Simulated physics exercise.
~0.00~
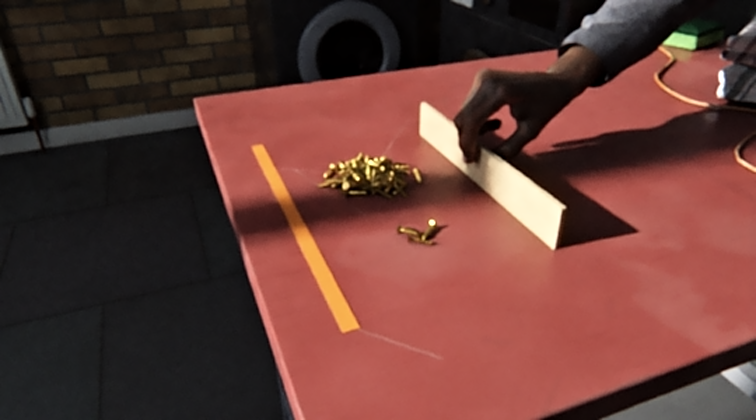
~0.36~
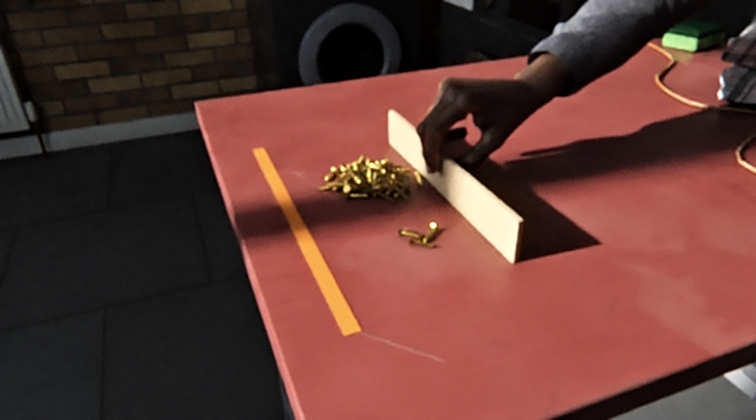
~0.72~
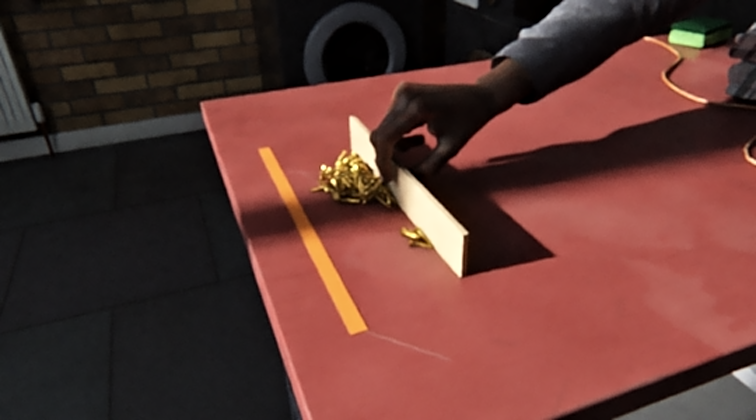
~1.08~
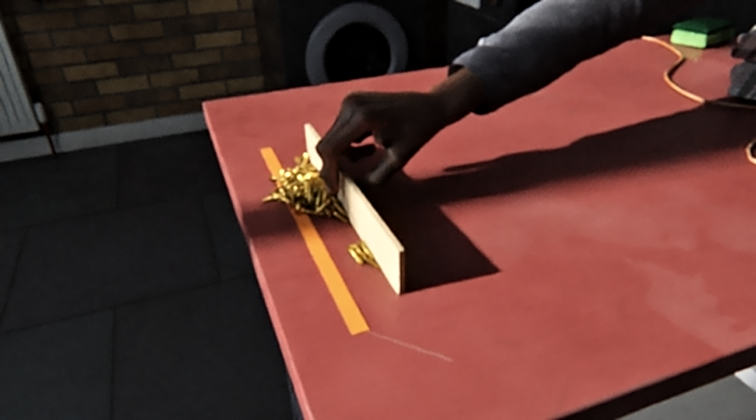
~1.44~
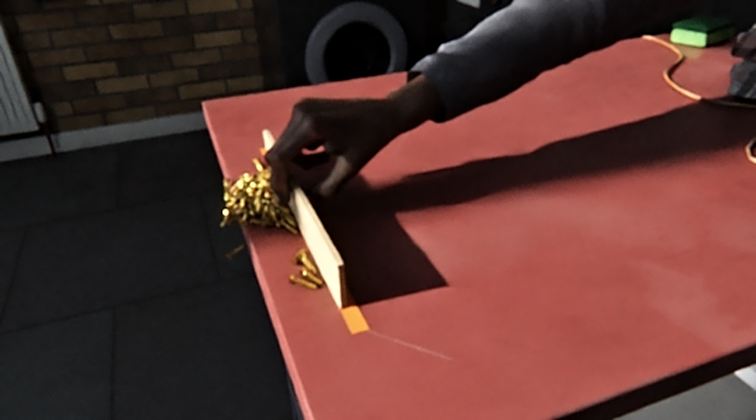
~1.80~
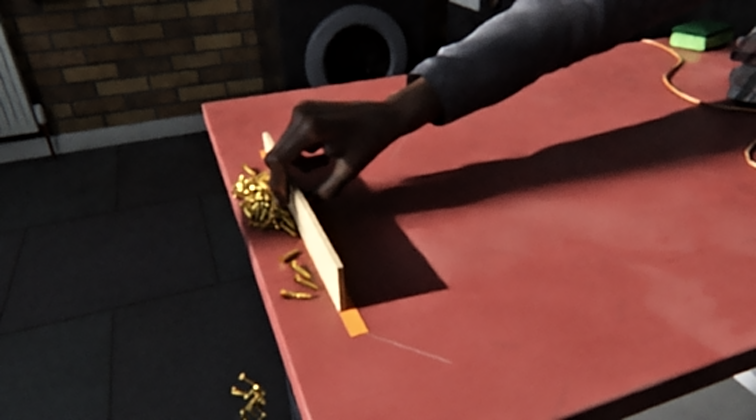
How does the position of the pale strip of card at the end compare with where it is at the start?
At the start the card stands well to the right of the orange tape, beyond both lots of metal pieces. At the end it is much farther left, standing along the tape near the table's left edge.
